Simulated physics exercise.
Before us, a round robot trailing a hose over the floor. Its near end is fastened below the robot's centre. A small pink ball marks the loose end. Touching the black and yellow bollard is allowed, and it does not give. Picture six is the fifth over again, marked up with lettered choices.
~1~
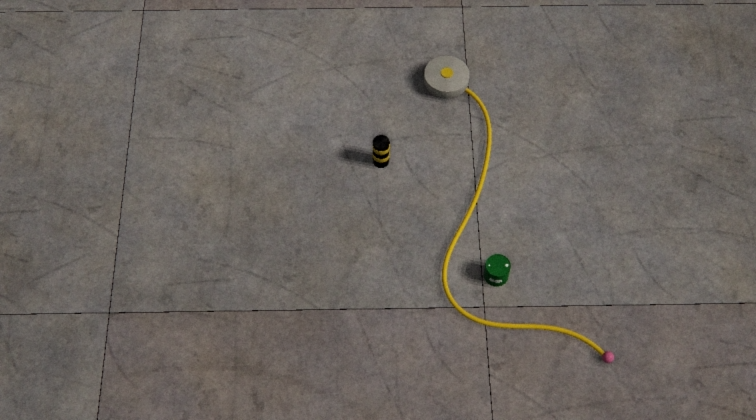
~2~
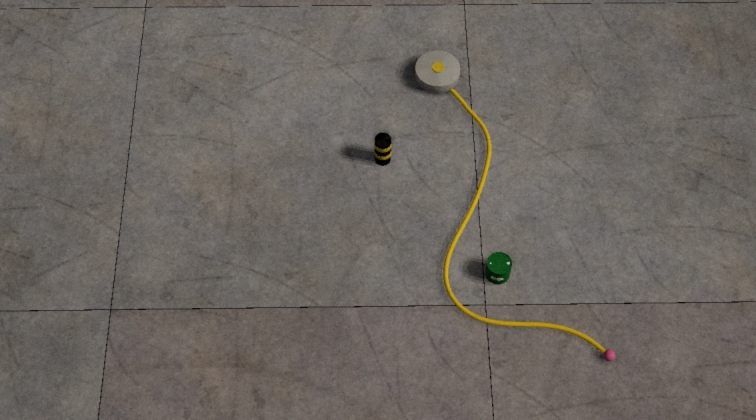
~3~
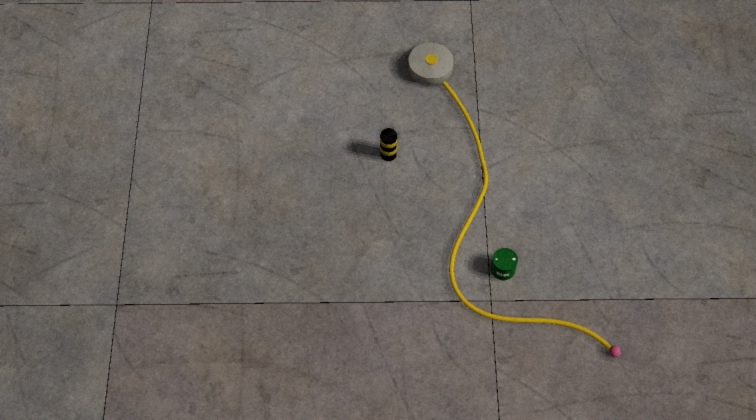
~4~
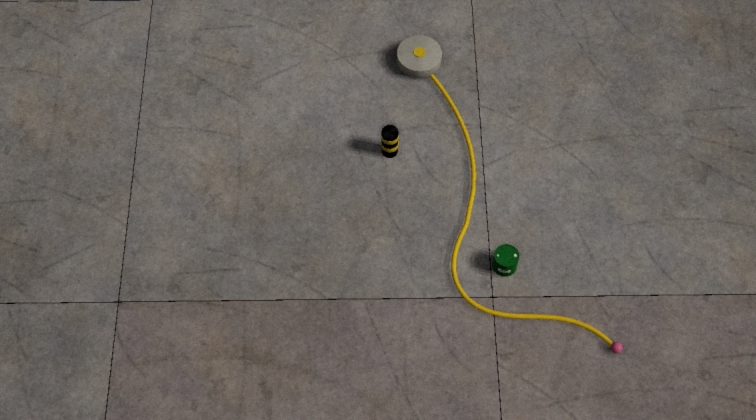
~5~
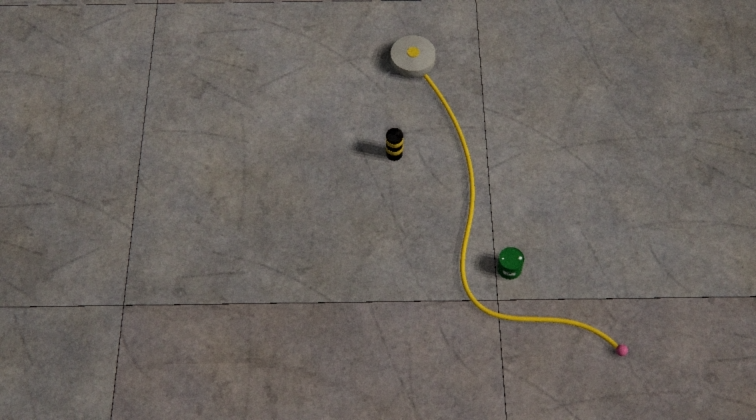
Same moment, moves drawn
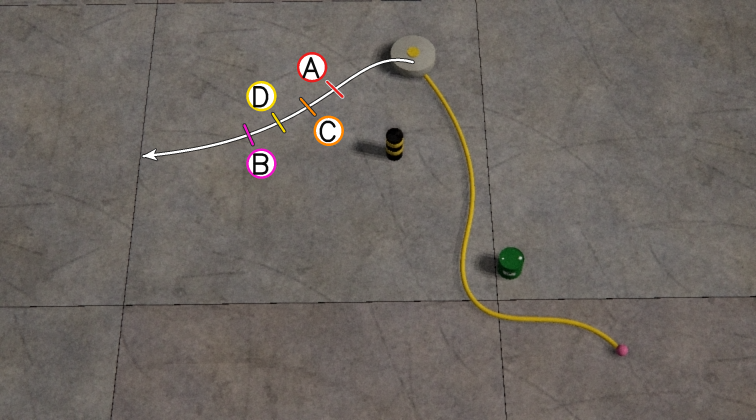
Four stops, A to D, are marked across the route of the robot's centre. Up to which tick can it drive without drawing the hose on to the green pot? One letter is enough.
Mark D.
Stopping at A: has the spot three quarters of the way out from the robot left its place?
No.
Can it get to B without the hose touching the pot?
No.
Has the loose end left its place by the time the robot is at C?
No.
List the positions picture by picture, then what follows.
Free end (608, 357); green pot (497, 270); bollard (381, 152), in the first frame.
Robot (438, 72); free end (609, 355), in the second frame.
Robot (431, 64); bollard (389, 145), in the third frame.
Robot (419, 57); green pot (506, 261), in the fourth frame.
Robot (413, 57); free end (622, 350); green pot (511, 263); bollard (395, 145), in the fifth frame.
On the marked copy, A at (335, 89); B at (249, 135); C at (308, 107); D at (279, 123); the route from (413, 62) via (285, 119) to (143, 156).
Taking D. A third of the way, robot (362, 66), middle of the hose (467, 228), free end (622, 350).
Two thirds of the way, robot (318, 96), middle of the hose (466, 226), free end (622, 350).
When it is over, robot (278, 118), middle of the hose (451, 219), free end (622, 350); only the bollard has been touched, if anything.
As for the rest, A is safe but short; B brings the hose against the pot; C is safe but short.
